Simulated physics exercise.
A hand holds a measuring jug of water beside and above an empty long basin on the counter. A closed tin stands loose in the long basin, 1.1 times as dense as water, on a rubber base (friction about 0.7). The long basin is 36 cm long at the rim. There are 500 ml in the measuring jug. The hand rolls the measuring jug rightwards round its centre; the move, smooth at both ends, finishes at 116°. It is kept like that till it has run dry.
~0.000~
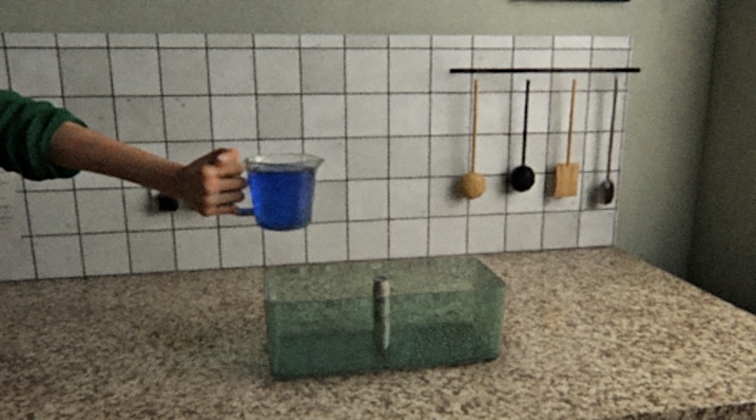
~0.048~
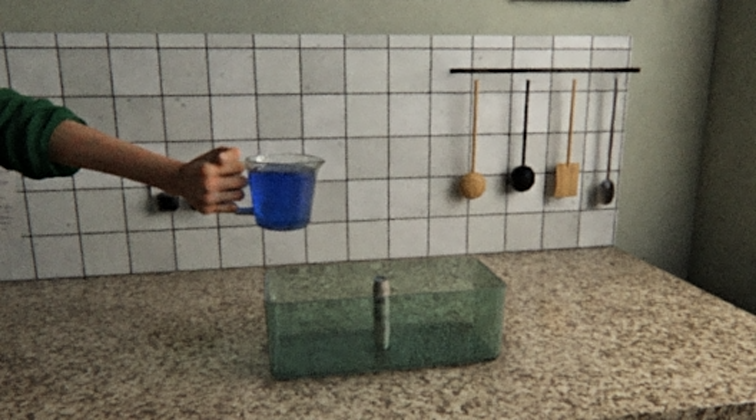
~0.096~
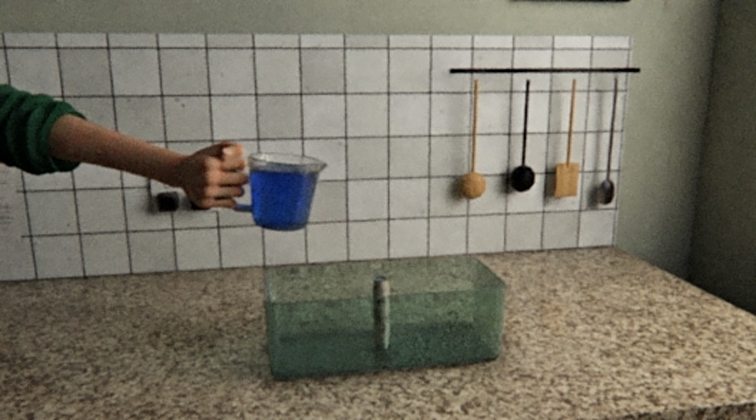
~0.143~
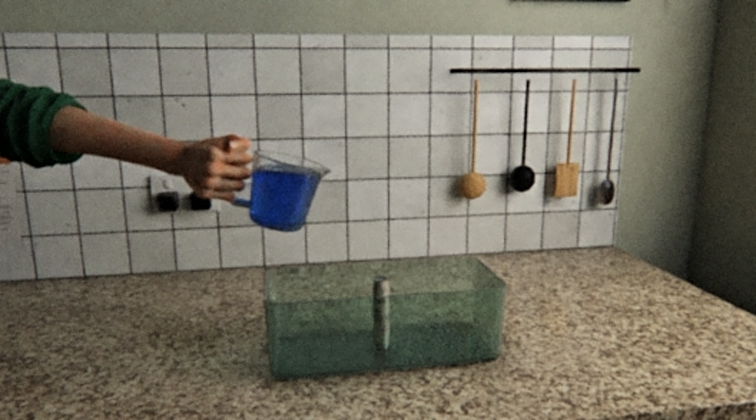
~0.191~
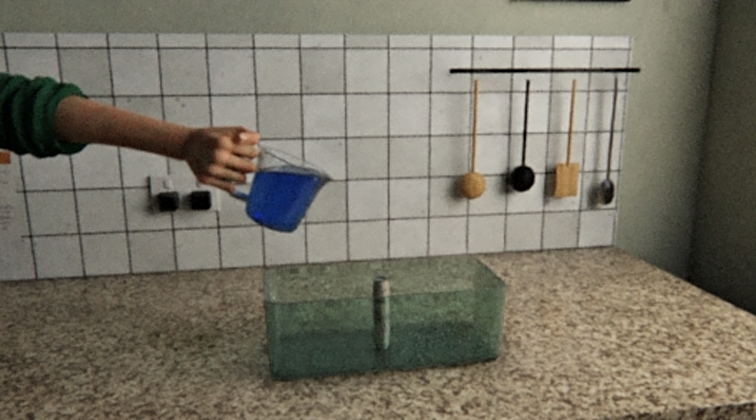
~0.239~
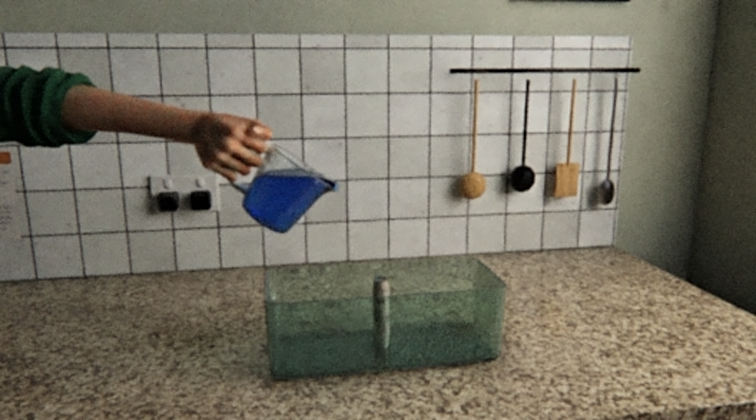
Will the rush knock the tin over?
It topples.
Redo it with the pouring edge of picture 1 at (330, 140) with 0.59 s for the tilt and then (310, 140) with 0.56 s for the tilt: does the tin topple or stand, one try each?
First it topples; then it topples.
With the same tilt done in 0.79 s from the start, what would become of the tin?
The tin topples.
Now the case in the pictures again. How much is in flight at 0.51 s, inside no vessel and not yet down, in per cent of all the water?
Near 34 in a hundred.
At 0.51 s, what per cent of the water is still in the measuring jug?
Near 36 in a hundred.
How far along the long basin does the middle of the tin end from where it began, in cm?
About 9.0 cm.
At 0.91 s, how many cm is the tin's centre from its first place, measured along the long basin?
About 9 cm.
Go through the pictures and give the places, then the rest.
In the first picture, it leans 0°; its right rim is at (325, 159); the water meets the walls at (249, 170) and (315, 168); the long basin's rim runs from (266, 287) to (491, 272); the tin's top is at (381, 282).
In the second picture, it leans 2°; its right rim is at (326, 160); the water meets the walls at (249, 169) and (315, 168).
In the third picture, it leans 7°; its right rim is at (328, 164); the water meets the walls at (252, 168) and (318, 169).
In the fourth picture, it leans 14°; its right rim is at (331, 170); the water meets the walls at (254, 168) and (322, 171).
In the fifth picture, it leans 24°; its right rim is at (334, 179); the water meets the walls at (257, 172) and (328, 173).
In the sixth picture, it leans 37°; its right rim is at (336, 189); the water meets the walls at (253, 181) and (326, 181); 2 per cent is over the edge.
Then, 0.51 s in, the tilt is 105° and 36 per cent is still to pour; the tin leans 4°.
Then, 0.70 s in, the tilt is 116° and 2 per cent is still to pour; the tin leans 37°.
Then, 0.91 s in, the tilt is 116° and 0 per cent is still to pour; the tin lies on its side.
Then, 1.13 s in, the tilt is 116° and 0 per cent is still to pour; the tin lies on its side.
Finally, the tin lies on its side.
